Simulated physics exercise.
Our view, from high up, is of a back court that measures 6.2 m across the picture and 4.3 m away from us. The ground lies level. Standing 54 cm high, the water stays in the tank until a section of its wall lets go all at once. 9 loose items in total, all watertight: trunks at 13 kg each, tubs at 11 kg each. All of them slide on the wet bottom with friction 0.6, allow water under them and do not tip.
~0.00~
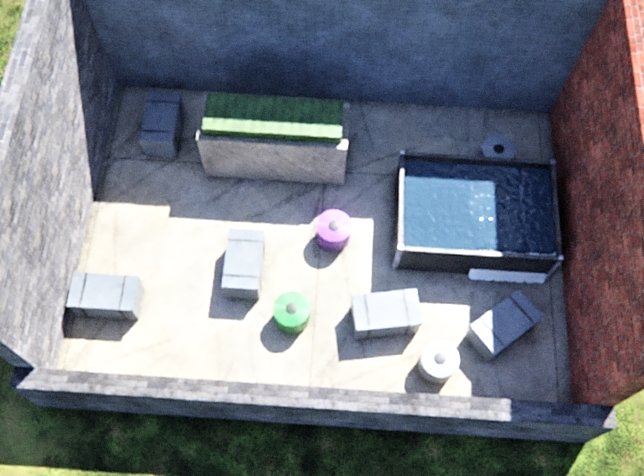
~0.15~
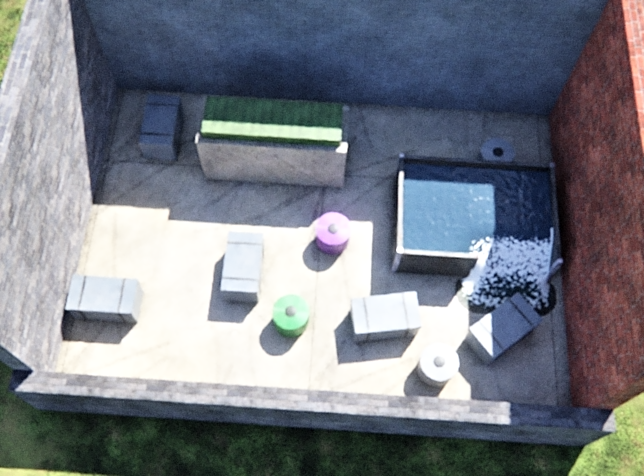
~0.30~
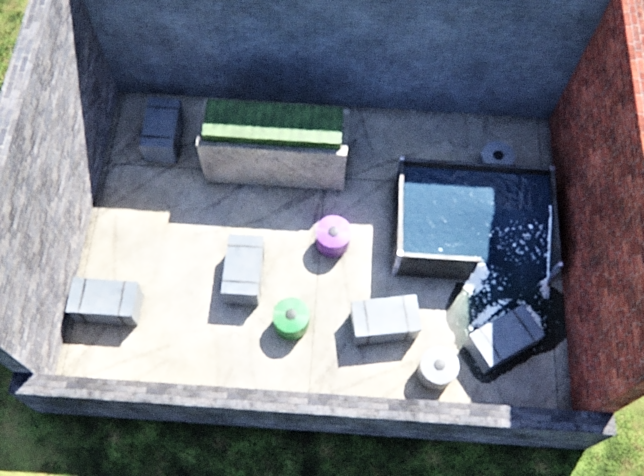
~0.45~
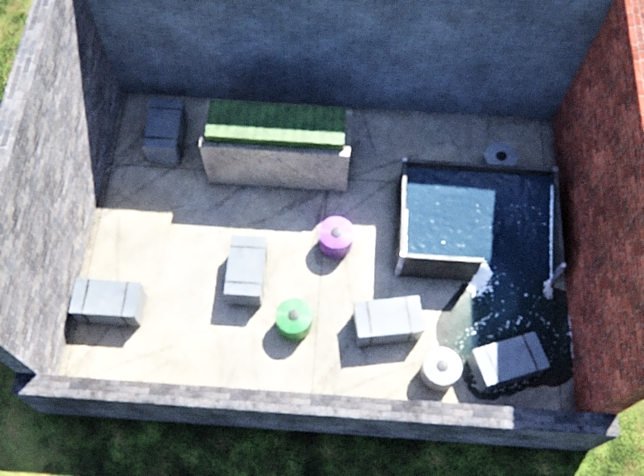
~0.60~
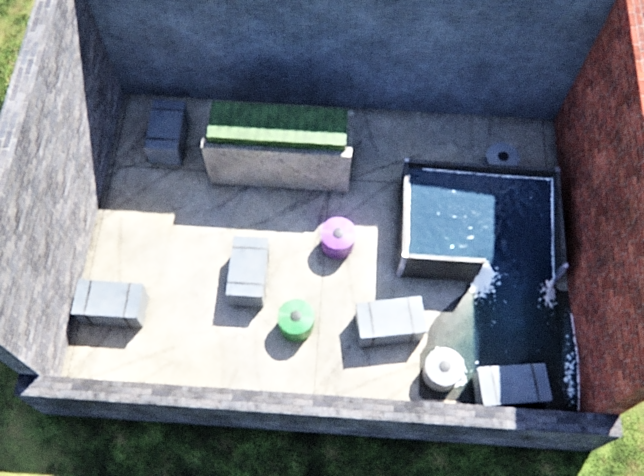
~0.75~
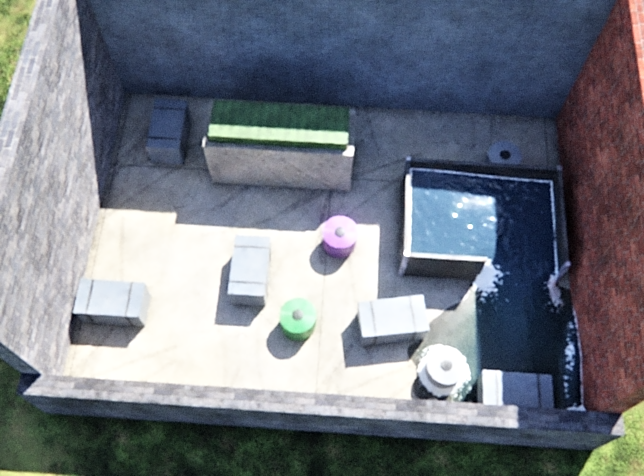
In a walled back court, water burst from the front right of a raised pool and spread over the paving along the right side, pushing the nearest grey trunk to the front wall.
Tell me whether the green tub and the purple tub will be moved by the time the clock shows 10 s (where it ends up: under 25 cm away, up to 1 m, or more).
Green tub winds up a long way off; purple tub hardly budges.
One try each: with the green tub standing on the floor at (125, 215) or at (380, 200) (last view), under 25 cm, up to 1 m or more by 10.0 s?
Respectively: It is shoved a long way; it rests almost unmoved.
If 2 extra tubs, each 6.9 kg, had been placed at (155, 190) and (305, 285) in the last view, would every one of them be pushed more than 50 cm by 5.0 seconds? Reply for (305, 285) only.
Looks like it's too far.
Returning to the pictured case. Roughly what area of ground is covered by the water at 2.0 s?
Wet area: Approx. 7.5 m2.
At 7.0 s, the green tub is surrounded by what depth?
The depth there is around 8 cm.
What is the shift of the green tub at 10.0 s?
Measured offset: Near 200 cm.
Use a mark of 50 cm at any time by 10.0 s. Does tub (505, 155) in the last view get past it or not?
It is short of it.
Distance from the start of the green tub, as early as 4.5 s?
About 200 cm out of place.
After 2.0 s the green tub is near (298, 315), 0.0 m from its start, aground; the purple tub is near (340, 232), 0.0 m from its start, aground; 1 afloat.
After 4.5 s the green tub is near (163, 268), 1.8 m from its start, aground; the purple tub is near (338, 226), 0.1 m from its start, aground; 2 afloat.
After 7.0 s the green tub is near (198, 199), 2.1 m from its start, afloat; the purple tub is near (338, 226), 0.1 m from its start, aground; 6 afloat.
After 10.0 s the green tub is near (227, 200), 1.8 m from its start, aground; the purple tub is near (338, 226), 0.1 m from its start, aground; 6 afloat.
